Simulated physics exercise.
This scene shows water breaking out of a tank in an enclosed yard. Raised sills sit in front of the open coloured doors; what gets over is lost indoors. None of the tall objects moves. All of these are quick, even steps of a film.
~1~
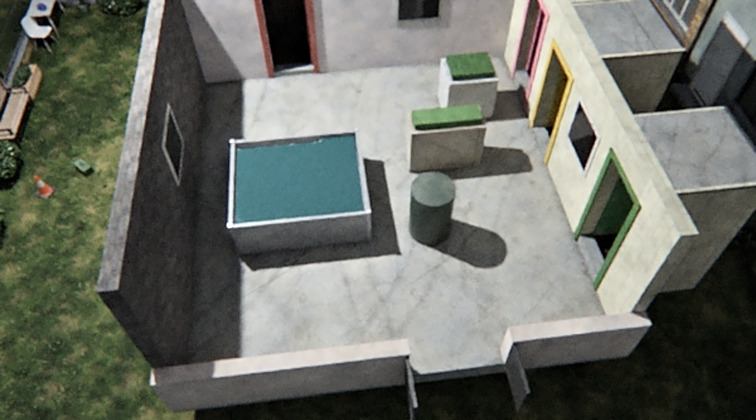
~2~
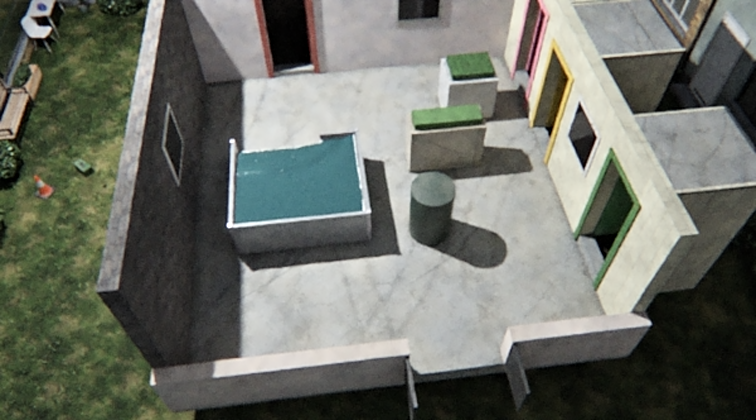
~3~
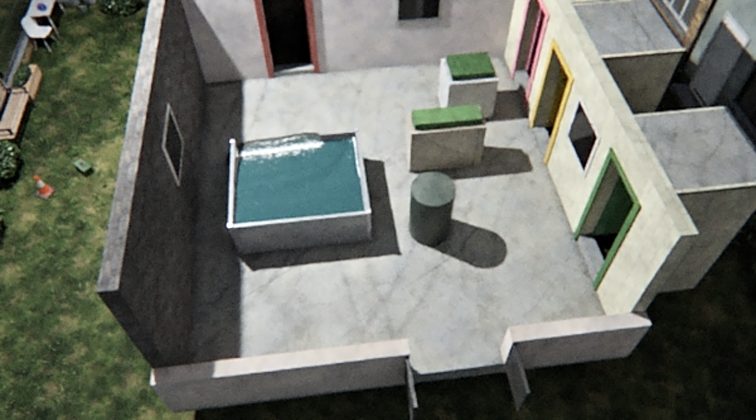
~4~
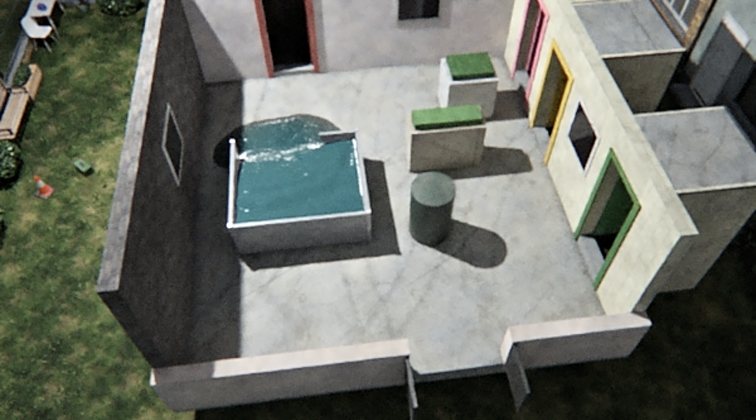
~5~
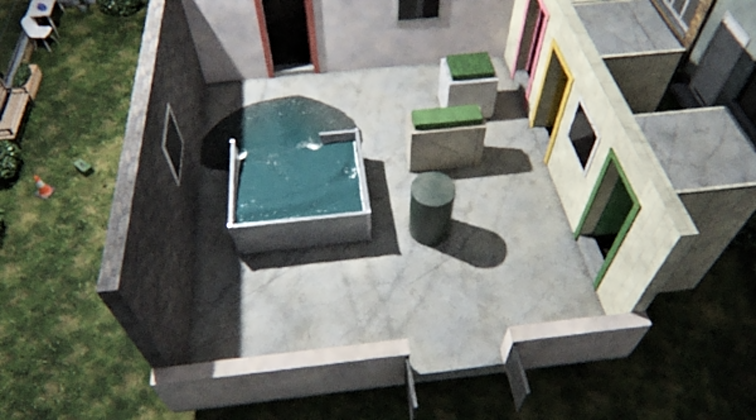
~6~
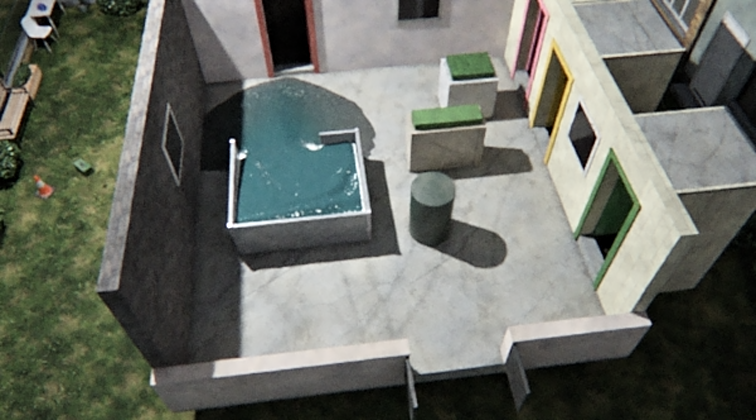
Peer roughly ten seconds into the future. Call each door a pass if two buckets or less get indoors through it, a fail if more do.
Pink door: Pass, red door: Fail, green door: Pass, yellow door: Fail.
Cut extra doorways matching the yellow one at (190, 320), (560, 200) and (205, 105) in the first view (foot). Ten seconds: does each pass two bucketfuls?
Stays below the line; stays below the line; crosses the line.
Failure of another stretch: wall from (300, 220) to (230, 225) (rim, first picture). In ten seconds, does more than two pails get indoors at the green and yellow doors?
Green: Below the mark; yellow: Below the mark.
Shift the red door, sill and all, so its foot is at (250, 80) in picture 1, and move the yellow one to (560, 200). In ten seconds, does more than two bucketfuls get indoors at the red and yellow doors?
Red: Exceeds the limit; yellow: Falls short.
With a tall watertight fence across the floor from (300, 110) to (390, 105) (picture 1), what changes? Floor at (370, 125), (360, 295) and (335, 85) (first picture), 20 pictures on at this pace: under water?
Log, spots one to three: Swamped; spared; swamped.
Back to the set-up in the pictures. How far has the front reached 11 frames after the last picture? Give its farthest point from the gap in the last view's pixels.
Somewhere around (448, 66).
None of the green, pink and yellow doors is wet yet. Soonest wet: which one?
The one in pink.
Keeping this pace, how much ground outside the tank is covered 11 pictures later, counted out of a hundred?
My guess is around 20 in a hundred.
A moment on, water covers 20 % of the floor; the pink door not reached, the red door over two buckets in, the green door not reached, the yellow door not reached.
Next, water covers 20 % of the floor; the pink door not reached, the red door far over two buckets in, the green door not reached, the yellow door not reached.
Then, water covers 35 % of the floor; the pink door wet at the sill, nothing in, the red door far over two buckets in, the green door not reached, the yellow door not reached.
Later, water covers 55 % of the floor; the pink door wet at the sill, nothing in, the red door far over two buckets in, the green door not reached, the yellow door under two buckets in.
In the end, water covers 90 % of the floor; the pink door wet at the sill, nothing in, the red door far over two buckets in, the green door wet at the sill, nothing in, the yellow door over two buckets in.
